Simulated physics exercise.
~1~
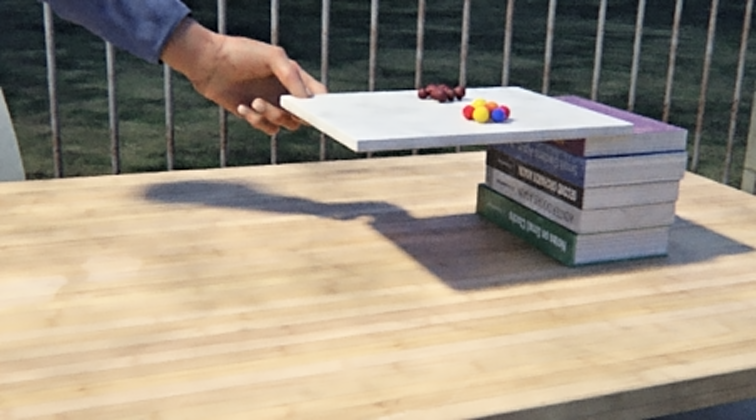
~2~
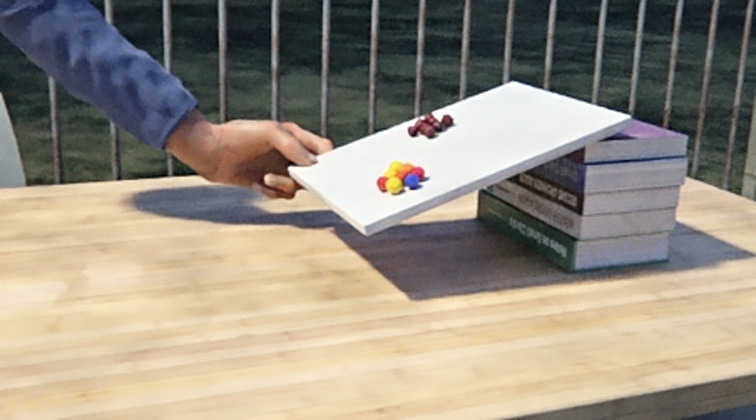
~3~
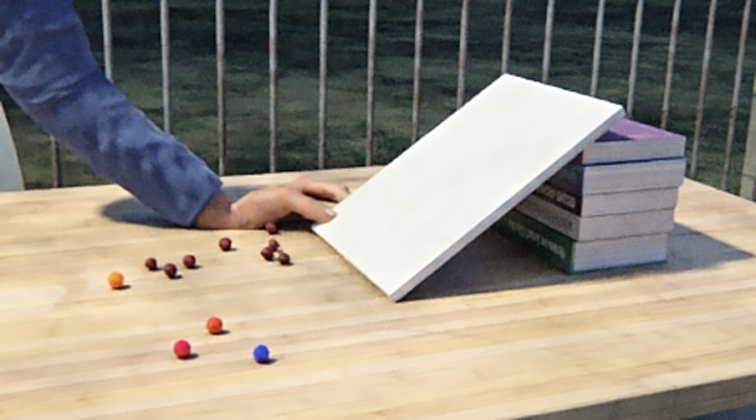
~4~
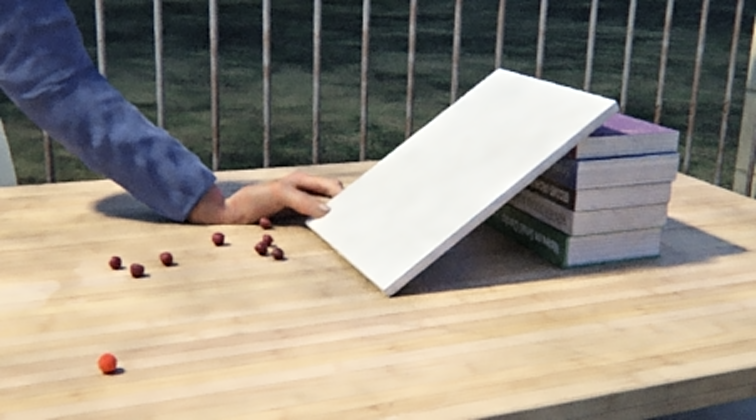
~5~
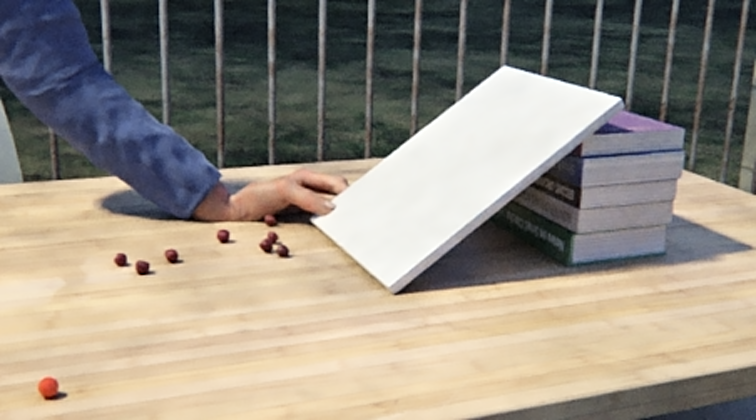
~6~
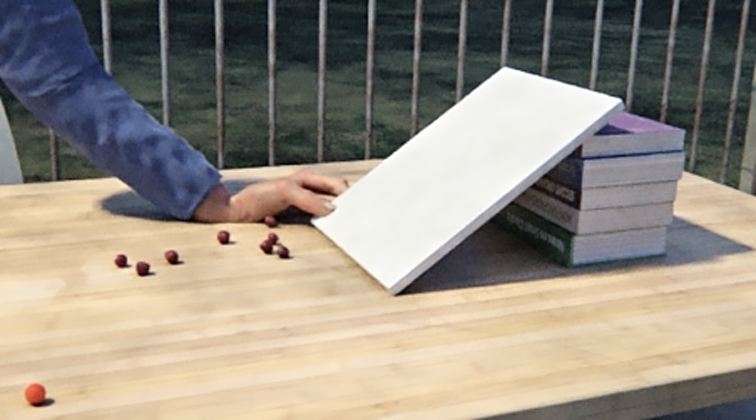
We see a hand lower one end of a white board resting on stacked books, sending colourful balls and dark red ones sliding down and onto the wooden table. The dark ones settle near the board, while the bright ones travel farther left until only an orange-red one remains in view.
